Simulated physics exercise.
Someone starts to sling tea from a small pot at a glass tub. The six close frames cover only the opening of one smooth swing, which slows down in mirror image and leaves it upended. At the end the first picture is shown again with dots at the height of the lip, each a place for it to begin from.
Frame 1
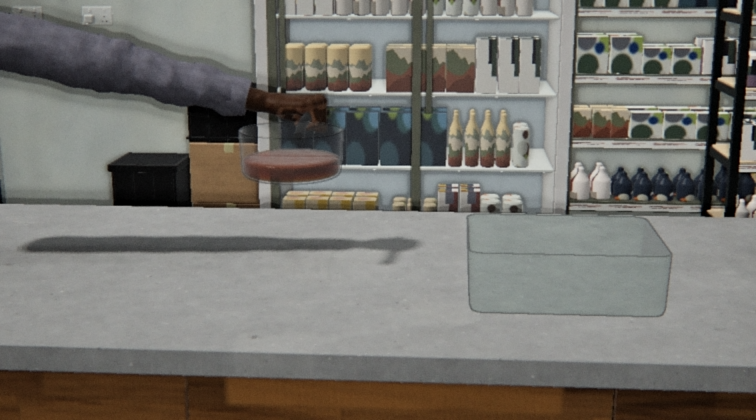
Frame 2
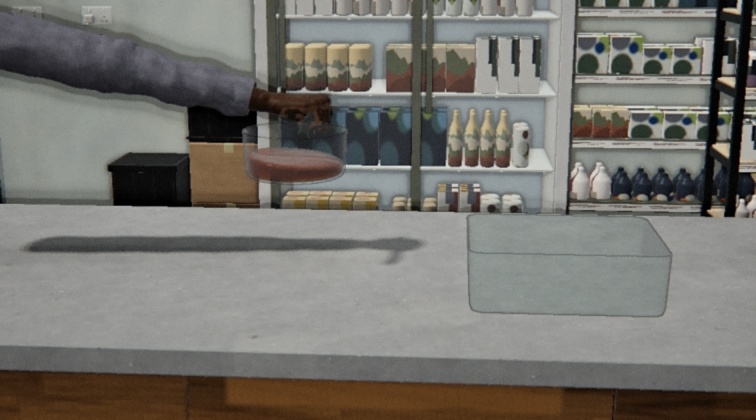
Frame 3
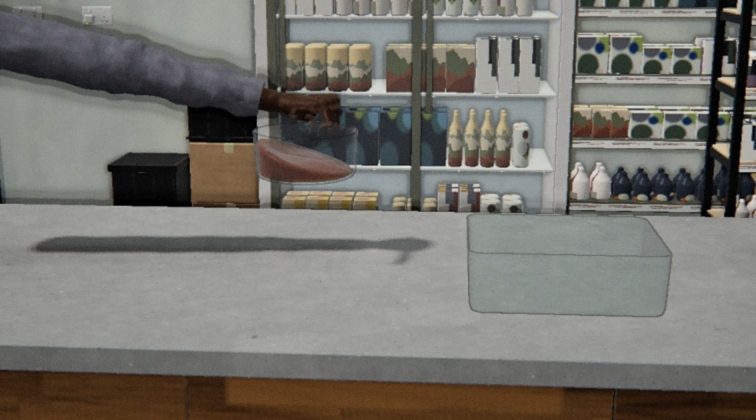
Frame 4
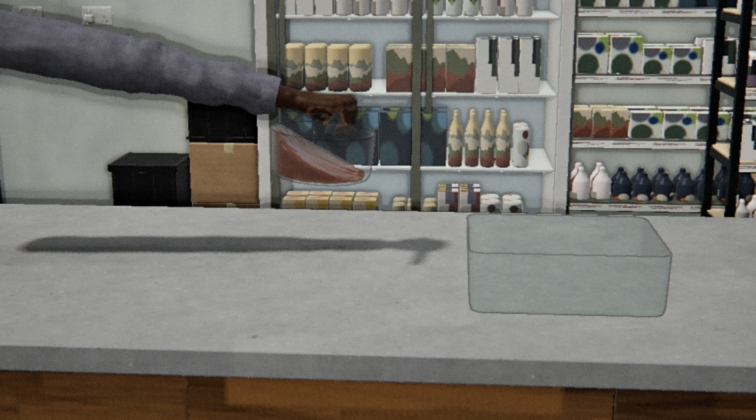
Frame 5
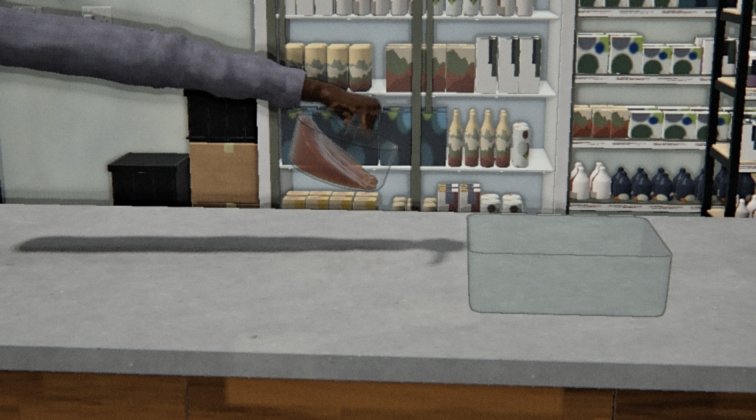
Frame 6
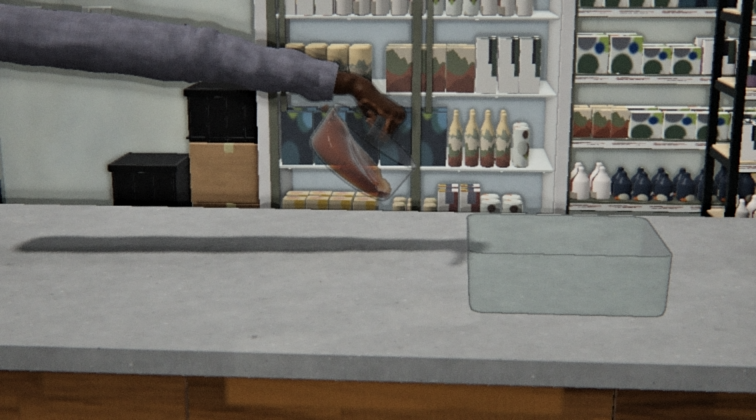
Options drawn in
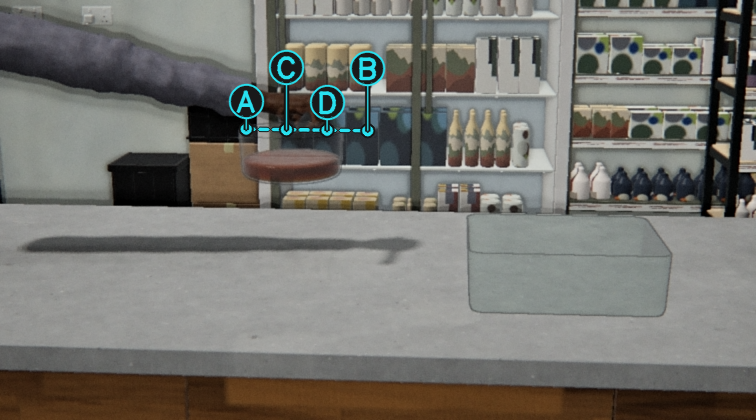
An arm in a grey-purple sleeve reaches in from the left above a grey counter with a wooden front, seen from across it in a shop with stocked shelves behind. The dark hand holds a small clear pot of reddish-brown liquid, and a clear, empty glass tub sits on the right. The arm moves right, tilting the pot rightward as the liquid sloshes and slants inside, while the camera stays still.
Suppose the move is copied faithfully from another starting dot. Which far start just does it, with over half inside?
Use place B.
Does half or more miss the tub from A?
Yes, that goes wrong.
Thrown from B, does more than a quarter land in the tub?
Yes.
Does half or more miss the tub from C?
Yes, that goes wrong.
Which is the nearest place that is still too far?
D it is.
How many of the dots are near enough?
One of the four.
In cyan, A at (246, 129); B at (367, 130); C at (286, 129); D at (327, 130).
If A is chosen, about 1 % lands in the tub, 99 % falls short.
If B is chosen, about 73 % lands in the tub, 19 % falls short and 9 % goes beside or beyond.
If C is chosen, about 4 % lands in the tub, 94 % falls short.
If D is chosen, about 24 % lands in the tub, 71 % falls short and 5 % goes beside or beyond.
